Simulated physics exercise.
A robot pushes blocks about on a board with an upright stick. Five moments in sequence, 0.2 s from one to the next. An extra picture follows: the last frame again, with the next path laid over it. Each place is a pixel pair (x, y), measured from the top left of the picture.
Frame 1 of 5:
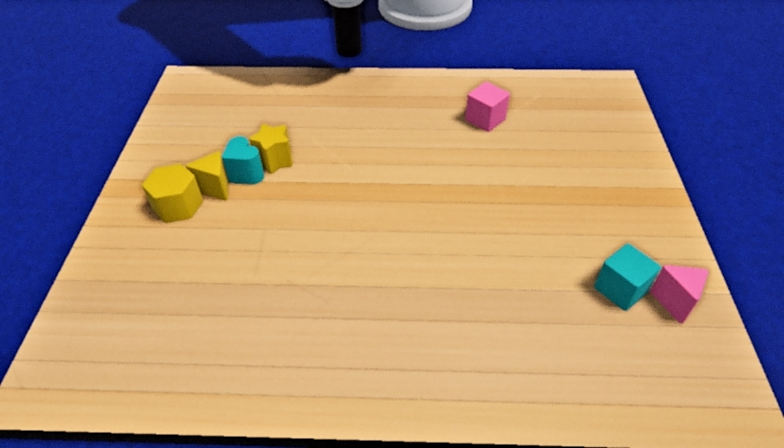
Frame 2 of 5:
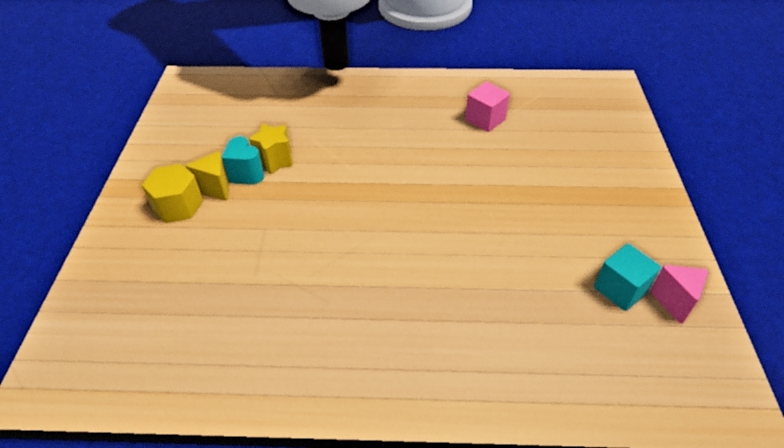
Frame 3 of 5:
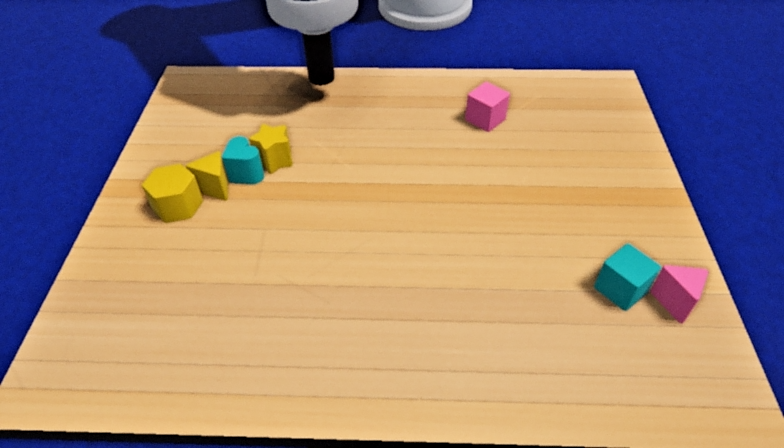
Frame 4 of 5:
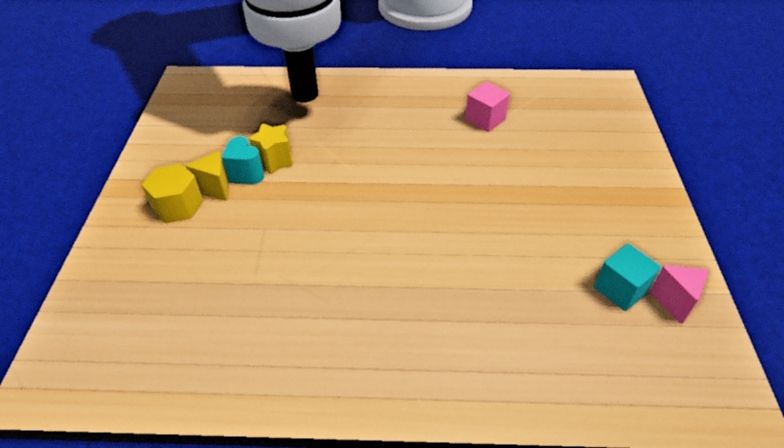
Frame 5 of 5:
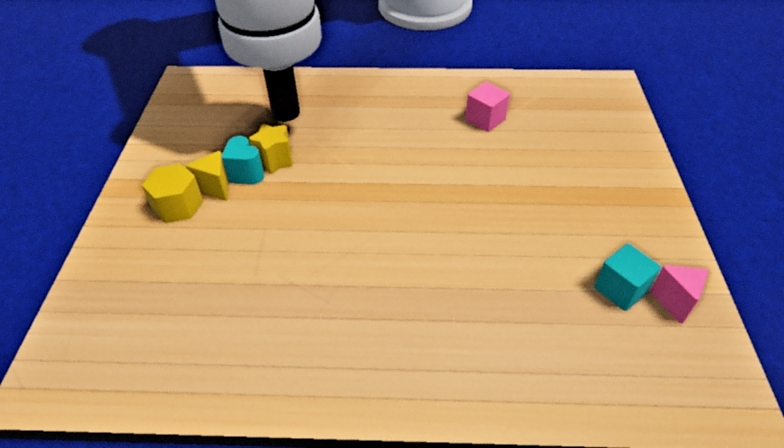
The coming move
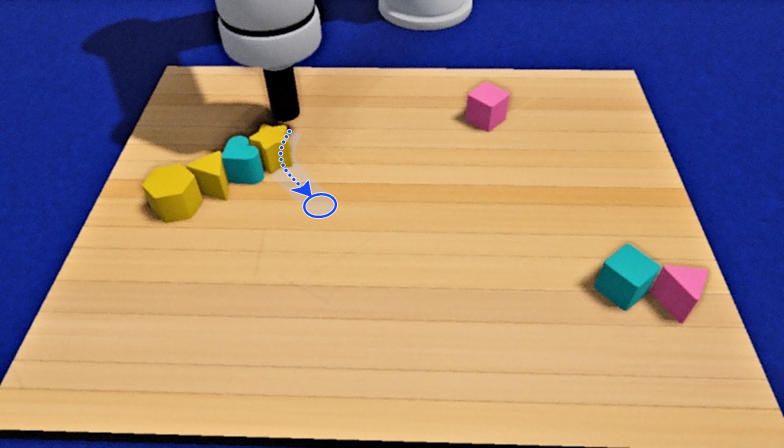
On a wooden board, a robot's black stick moves down-left toward a yellow star.
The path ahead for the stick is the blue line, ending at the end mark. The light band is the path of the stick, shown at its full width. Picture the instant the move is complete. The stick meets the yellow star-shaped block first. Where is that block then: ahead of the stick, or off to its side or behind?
Shed along the way.
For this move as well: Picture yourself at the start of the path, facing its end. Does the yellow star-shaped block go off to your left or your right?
The yellow star-shaped block goes right.
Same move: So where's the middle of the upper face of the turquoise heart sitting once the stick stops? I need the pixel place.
At the end it should sit near (238, 166).
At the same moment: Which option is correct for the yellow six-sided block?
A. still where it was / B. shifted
Choice A: Still where it was.
The line goes from (289, 132) by way of (281, 157) and (296, 182) to (320, 205).
One third of the way, stick at (277, 140); yellow triangular block at (202, 166), turned 15° clockwise; turquoise heart at (236, 158), turned 15° clockwise; yellow star-shaped block at (267, 152).
Two thirds of the way, stick at (293, 164); yellow triangular block at (201, 166), turned 20° clockwise; turquoise heart at (238, 166), turned 55° clockwise; yellow star-shaped block at (268, 173), turned 35° clockwise.
At the end, stick at (317, 187); yellow six-sided block unmoved; yellow triangular block at (201, 166), turned 20° clockwise; turquoise heart at (238, 166), turned 55° clockwise; yellow star-shaped block at (271, 176), turned 60° clockwise.
